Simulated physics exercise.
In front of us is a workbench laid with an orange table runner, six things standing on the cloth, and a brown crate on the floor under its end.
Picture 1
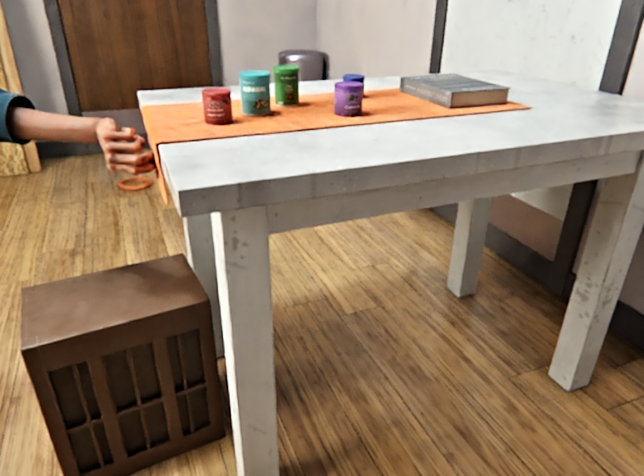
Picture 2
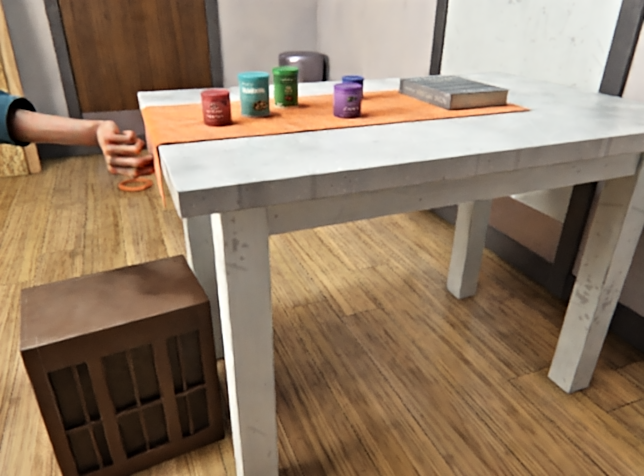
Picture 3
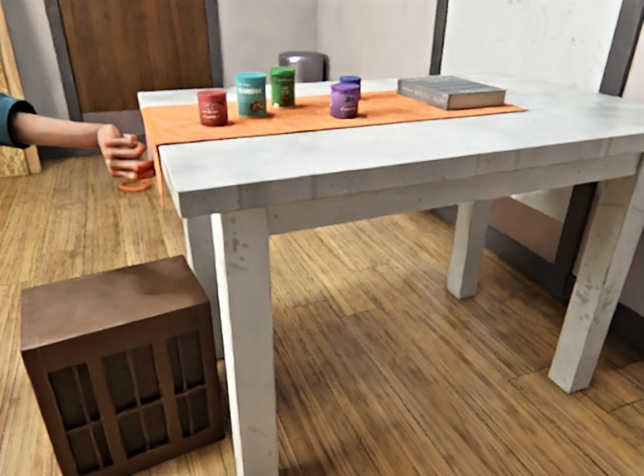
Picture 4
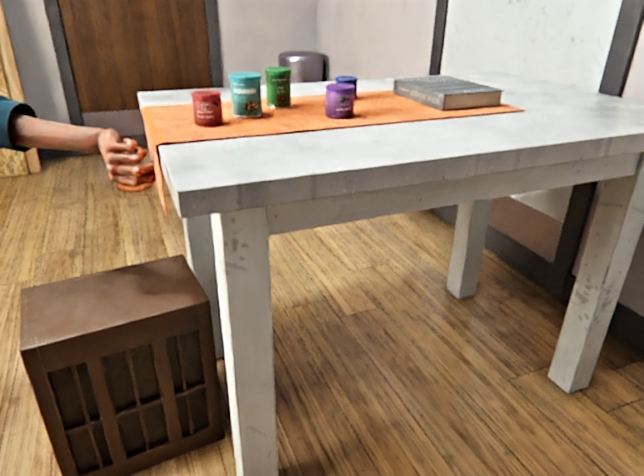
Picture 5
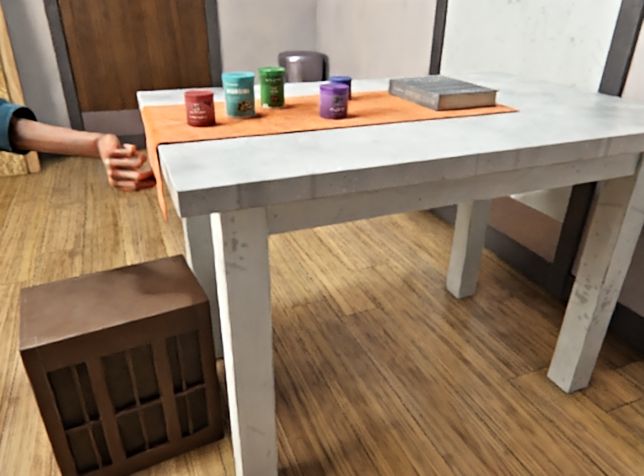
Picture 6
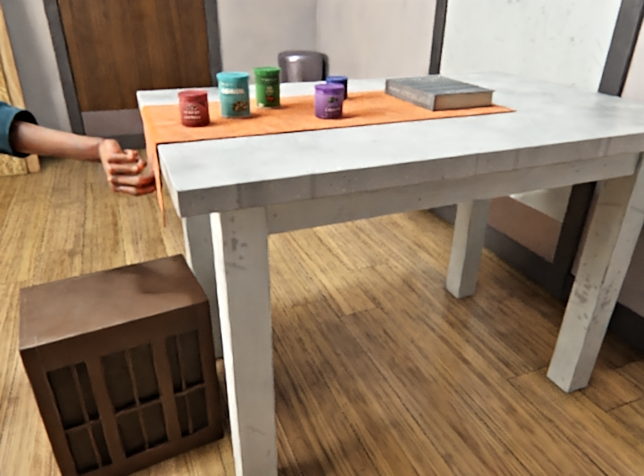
An orange cloth slid a little to the left across a white table as a hand tugged its hanging end above a brown crate, and the colored pots and gray book moved with it.
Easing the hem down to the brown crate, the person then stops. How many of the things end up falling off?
Two.
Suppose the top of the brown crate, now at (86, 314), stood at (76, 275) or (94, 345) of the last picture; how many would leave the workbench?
It comes to 1 and 3 over the edge.
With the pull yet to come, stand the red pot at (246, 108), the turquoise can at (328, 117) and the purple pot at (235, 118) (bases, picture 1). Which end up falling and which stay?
Here's the result: The red pot leaves the top, the turquoise can remains in place and the purple pot leaves the top.
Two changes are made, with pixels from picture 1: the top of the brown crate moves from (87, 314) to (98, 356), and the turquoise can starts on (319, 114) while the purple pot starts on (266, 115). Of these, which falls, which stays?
Final state: The turquoise can is no longer up, the purple pot is no longer up.
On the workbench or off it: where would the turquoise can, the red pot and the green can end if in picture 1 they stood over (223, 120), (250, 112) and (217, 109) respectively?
Turquoise can: Off. Red pot: Off. Green can: Off.
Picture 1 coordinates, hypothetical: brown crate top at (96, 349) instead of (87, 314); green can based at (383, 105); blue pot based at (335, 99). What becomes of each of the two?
The green can stays put, the blue pot stays put.
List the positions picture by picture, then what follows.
The first picture shows hem (168, 205); red pot (216, 91); turquoise can (254, 73); green can (286, 67); purple pot (349, 84); blue pot (354, 76); top of the crate (87, 314).
The second picture shows hem (166, 208); red pot (215, 92).
The third picture shows hem (164, 212); turquoise can (250, 75).
The fourth picture shows hem (168, 216); green can (278, 69); top of the crate (87, 315).
The fifth picture shows hem (167, 222); purple pot (334, 86).
The sixth picture shows hem (165, 228); red pot (193, 92); turquoise can (233, 74); green can (267, 69); purple pot (329, 86); blue pot (337, 78).
Soon after, hem near (164, 253); red pot gone.
After that, hem on the crate; red pot and turquoise can gone.
In the end, hem on the crate; red pot and turquoise can gone. It carries off two.
